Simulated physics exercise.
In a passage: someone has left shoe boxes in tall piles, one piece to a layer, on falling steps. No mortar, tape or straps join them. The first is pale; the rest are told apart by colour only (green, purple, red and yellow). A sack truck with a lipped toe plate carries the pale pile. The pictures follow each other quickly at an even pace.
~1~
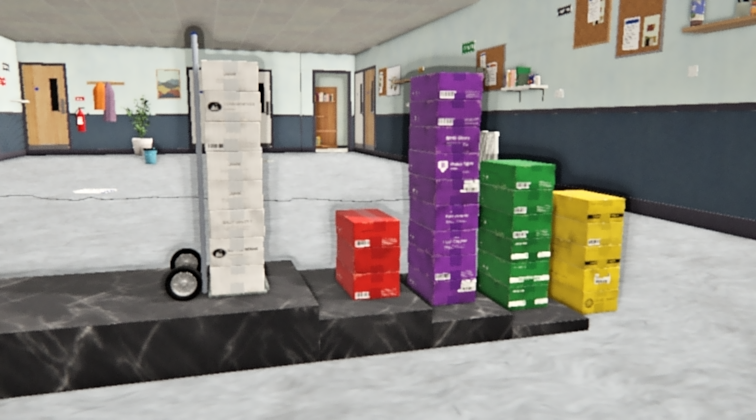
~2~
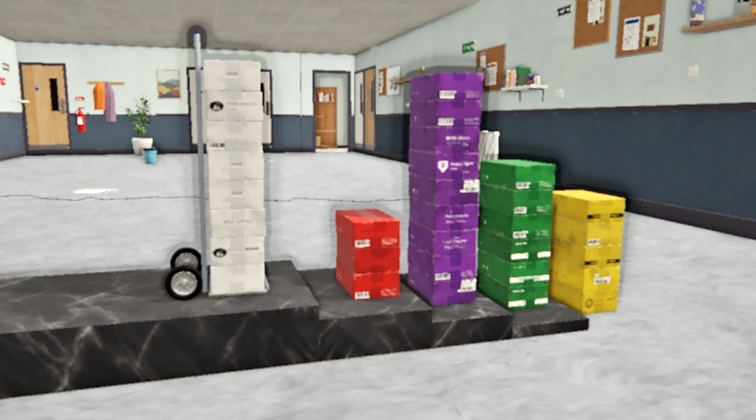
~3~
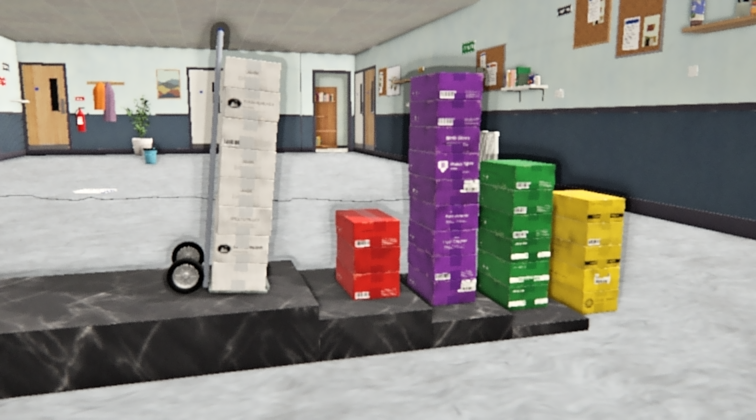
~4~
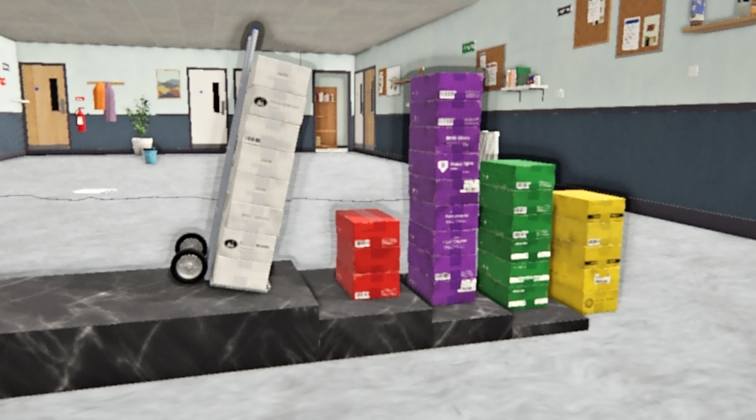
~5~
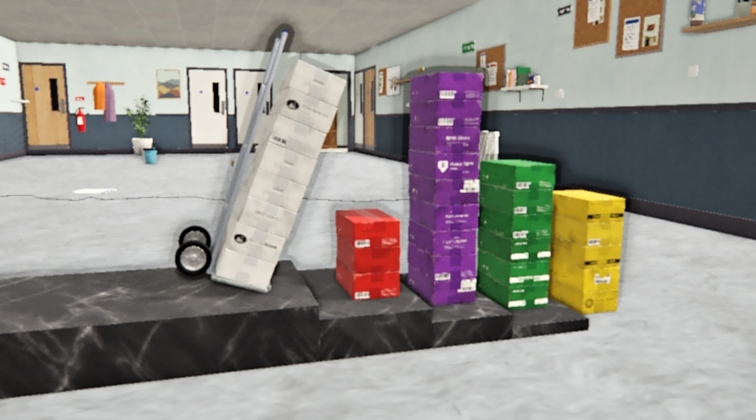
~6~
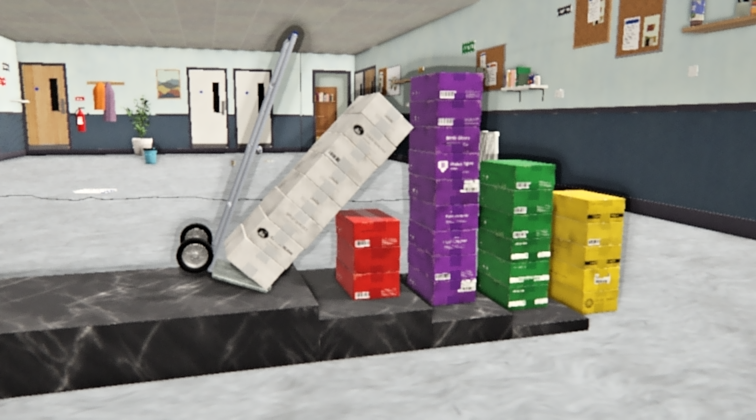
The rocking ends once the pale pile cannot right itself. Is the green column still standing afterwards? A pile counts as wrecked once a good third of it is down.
It is left standing.
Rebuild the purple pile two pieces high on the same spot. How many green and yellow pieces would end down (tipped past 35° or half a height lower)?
The counts are green 0, yellow 0.
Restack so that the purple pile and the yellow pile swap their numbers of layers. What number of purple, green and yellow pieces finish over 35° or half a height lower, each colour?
By colour: Purple 0, green 0, yellow 0.
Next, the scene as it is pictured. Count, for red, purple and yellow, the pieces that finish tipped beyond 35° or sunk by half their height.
The counts are red 0, purple 0, yellow 0.
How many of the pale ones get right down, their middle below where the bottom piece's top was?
3 pale pieces.
Shortly afterwards, 8 of the pale pile down; none of the 6 green boxes down (0 of 23 in all colours); top green box unmoved.
Next, 8 of the pale pile down; none of the 6 green boxes down (0 of 23 in all colours); top green box unmoved; top purple box half its height from its place.
In the end, 7 of the pale pile down; none of the 6 green boxes down (0 of 23 in all colours); top green box unmoved; top purple box a little from its place. From the last view, middles, top green box near (516, 174), top purple box near (452, 89).
